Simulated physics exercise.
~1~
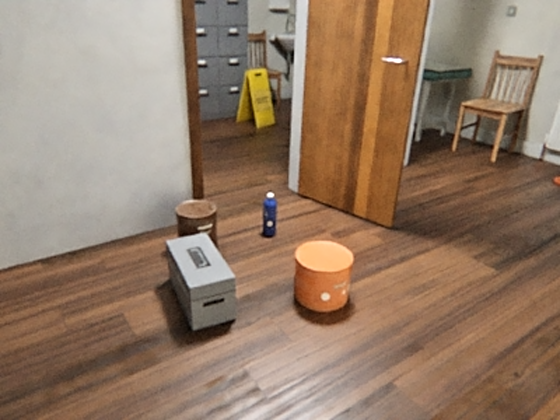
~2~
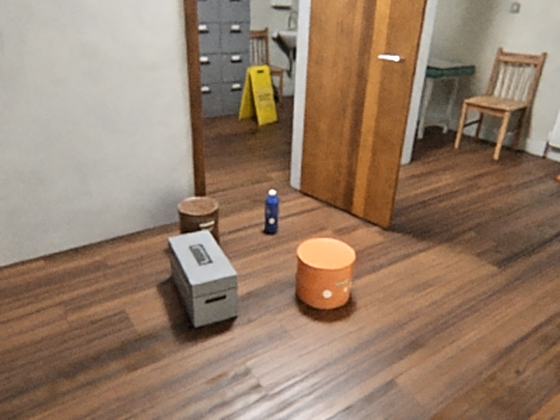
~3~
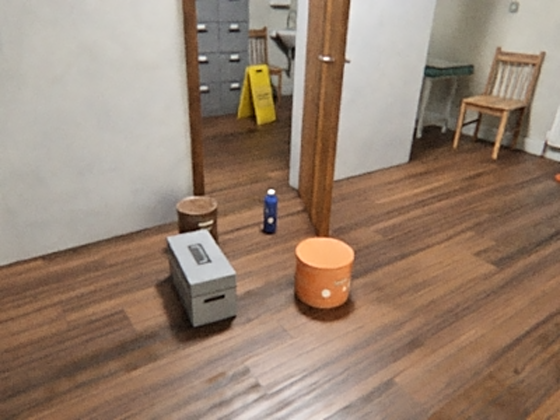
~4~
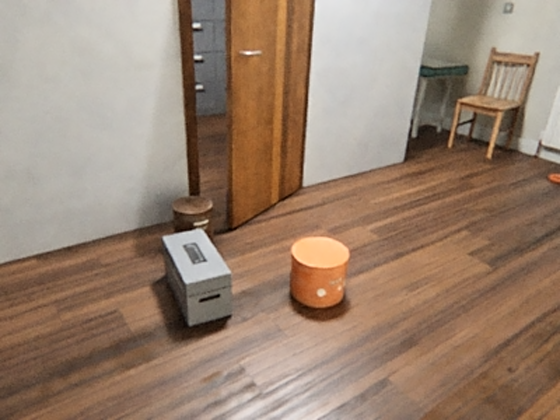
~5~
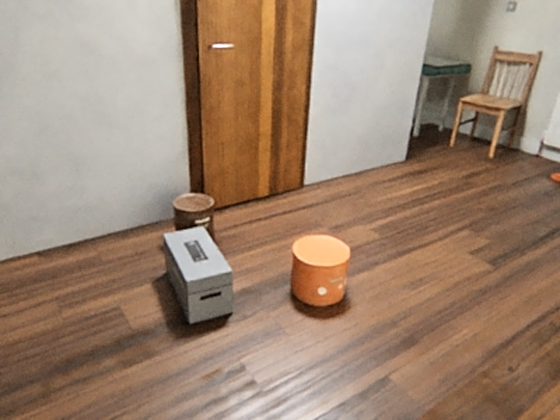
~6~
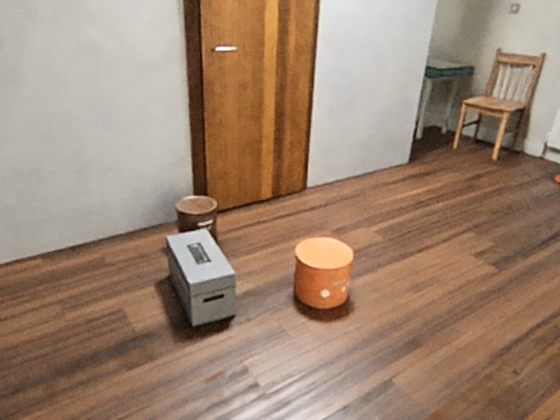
In a wood-floored room, an open door swings shut past a toolbox and pails, a blue bottle vanishing from view as it closes.
